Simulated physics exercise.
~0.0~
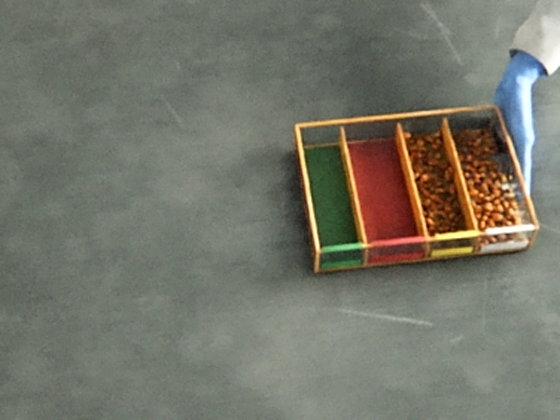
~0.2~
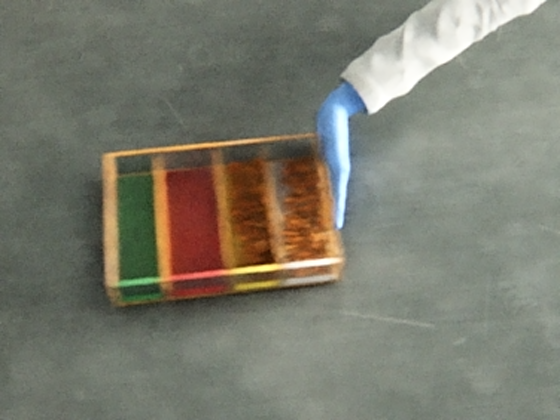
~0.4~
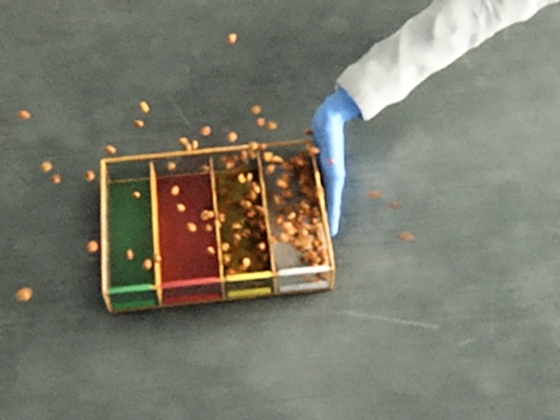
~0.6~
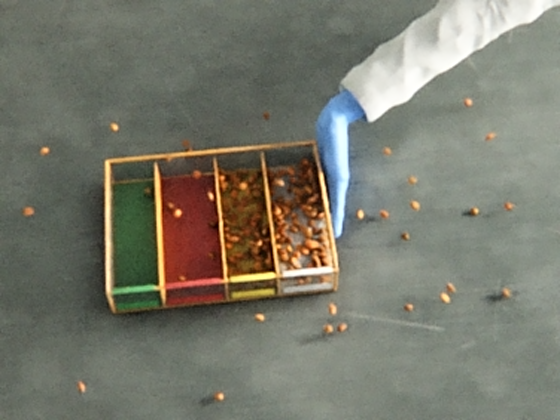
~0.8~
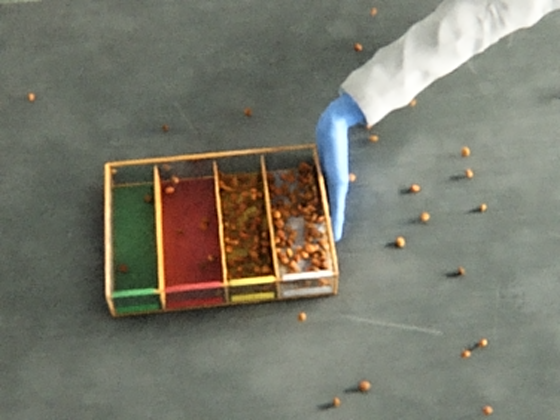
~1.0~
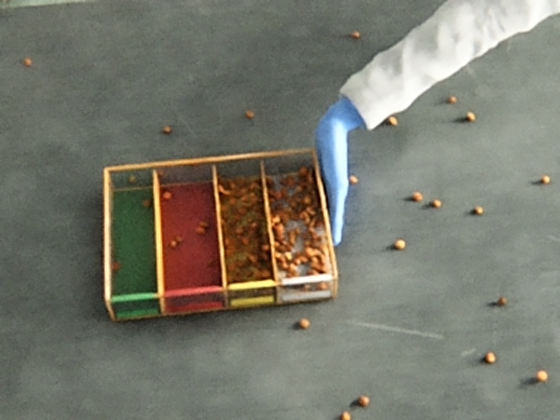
On a dark grey surface, a blue-gloved hand slides a divided tray left and stops, scattering brown pieces across compartments and outside.
